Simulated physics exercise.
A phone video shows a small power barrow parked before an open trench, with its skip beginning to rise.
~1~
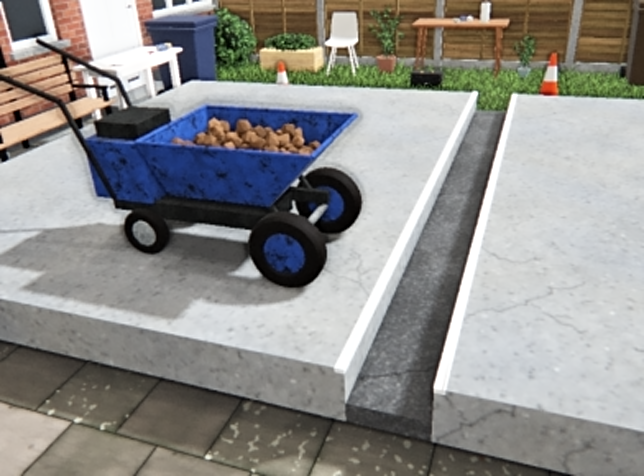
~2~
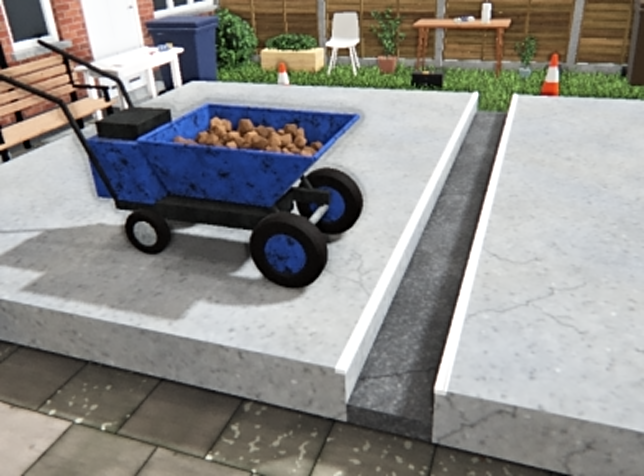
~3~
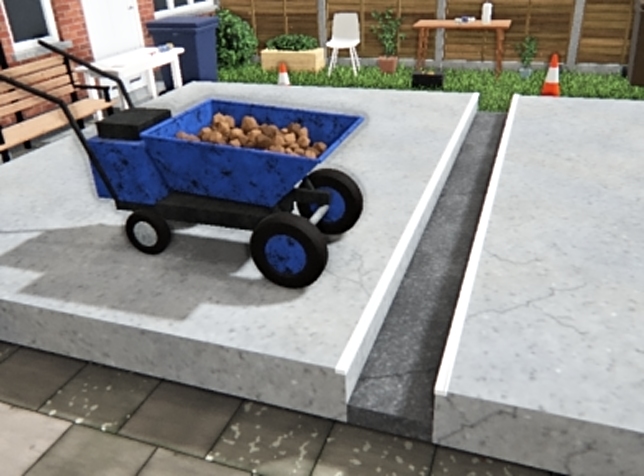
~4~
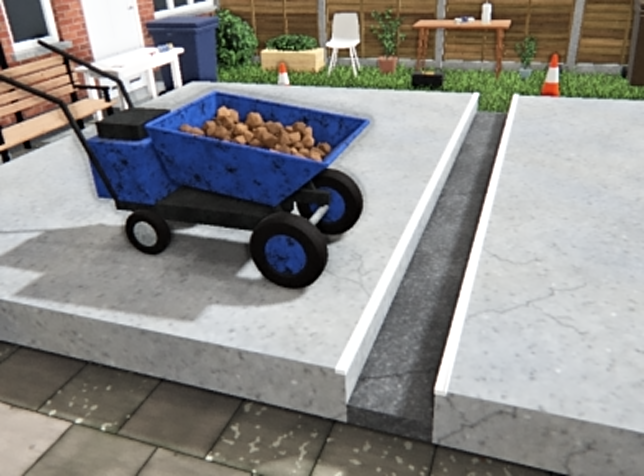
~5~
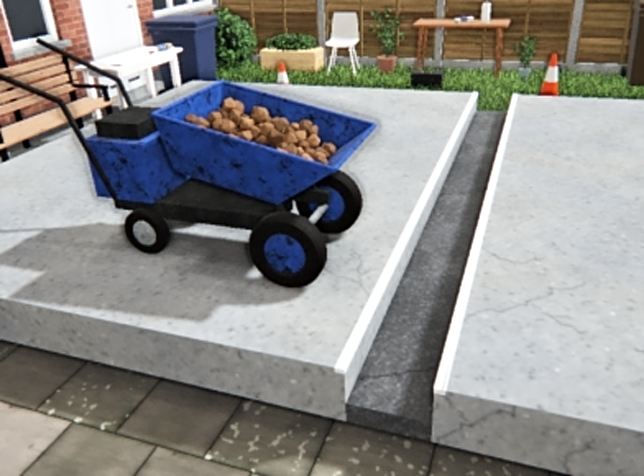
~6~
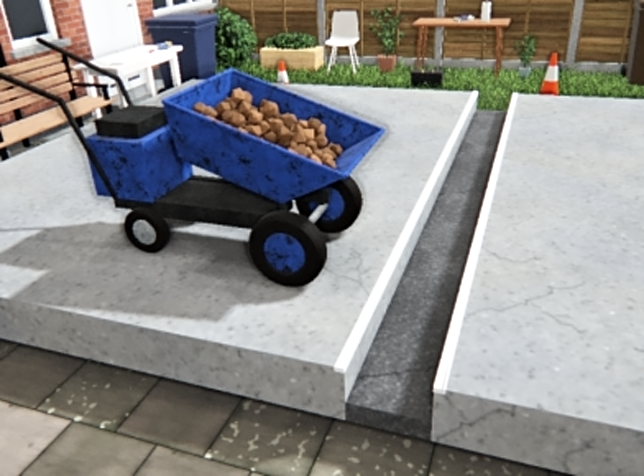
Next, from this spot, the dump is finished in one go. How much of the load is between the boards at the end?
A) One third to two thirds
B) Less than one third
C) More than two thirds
More than two thirds.
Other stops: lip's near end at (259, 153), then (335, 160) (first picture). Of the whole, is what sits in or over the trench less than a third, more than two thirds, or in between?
Lab note - position 1: Above two thirds; position 2: Between a third and two thirds.
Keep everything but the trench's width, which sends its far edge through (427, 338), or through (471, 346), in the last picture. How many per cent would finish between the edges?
You'd get 50 % in the first case and 100 % in the second.
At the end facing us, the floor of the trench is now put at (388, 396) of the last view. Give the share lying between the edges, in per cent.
Estimated share: Approx. 70 %.
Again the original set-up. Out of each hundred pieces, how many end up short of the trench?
About 0 %.
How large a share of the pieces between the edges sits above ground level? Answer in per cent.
Around 10 in a hundred.
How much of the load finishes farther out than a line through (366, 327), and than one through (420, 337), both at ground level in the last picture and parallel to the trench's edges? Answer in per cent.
About 100 percent, then about 50 percent.
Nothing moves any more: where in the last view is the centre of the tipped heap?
I'd mark it at roughly (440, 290).
Shortly afterwards, skip tipped steeply; the whole lot in the skip.
Next, skip tipped steeply; near two thirds in the skip; near a quarter in or heaped over the trench; only a few beyond it; a little falling.
Some moments later, skip tipped right over; the bulk in or heaped over the trench; near a quarter beyond it.
In the end, skip tipped right over; the bulk in or heaped over the trench; near a quarter beyond it.
